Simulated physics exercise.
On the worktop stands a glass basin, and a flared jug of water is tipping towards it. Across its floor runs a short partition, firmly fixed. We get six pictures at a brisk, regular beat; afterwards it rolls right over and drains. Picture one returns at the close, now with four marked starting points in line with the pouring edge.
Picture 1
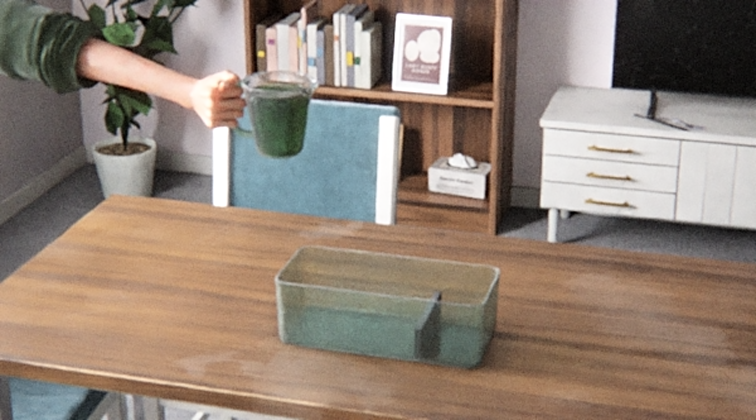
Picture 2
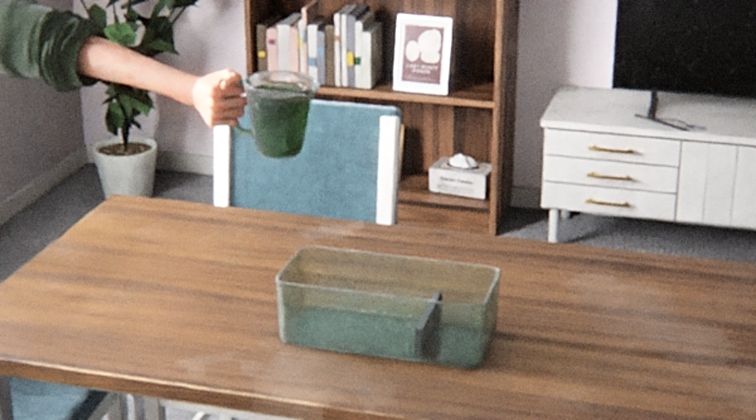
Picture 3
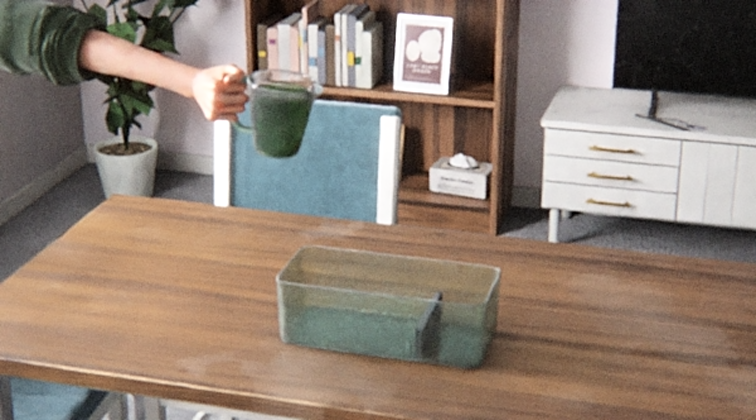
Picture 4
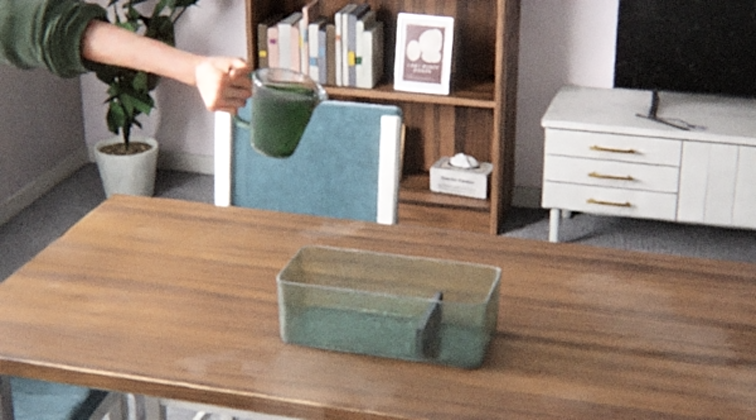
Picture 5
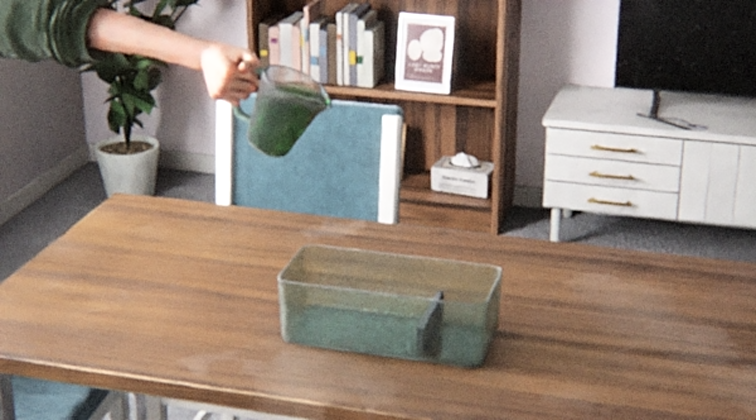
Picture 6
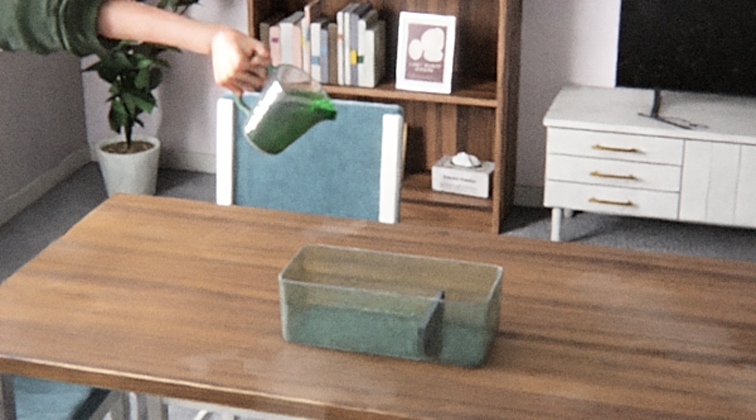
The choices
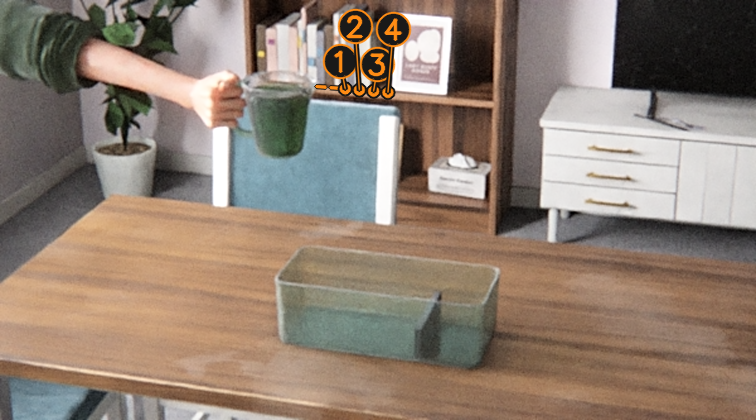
A hand holding a glass jug of green liquid above a divided glass basin on a wooden table, gradually tilting it rightward until liquid reaches the lip.
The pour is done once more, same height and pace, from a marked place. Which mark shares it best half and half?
Place 3.
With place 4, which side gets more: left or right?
The right side.
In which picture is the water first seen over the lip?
In picture 6.
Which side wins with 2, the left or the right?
The left side.
In orange, 1 at (345, 88); 2 at (359, 90); 3 at (373, 91); 4 at (387, 92).
With 1, about 86 % ends left of the wall and 3 % right of it; 10 % is lost outside.
With 2, about 79 % ends left of the wall and 12 % right of it; 10 % is lost outside.
With 3, about 54 % ends left of the wall and 42 % right of it; 4 % is lost outside.
With 4, about 17 % ends left of the wall and 78 % right of it; 5 % is lost outside.
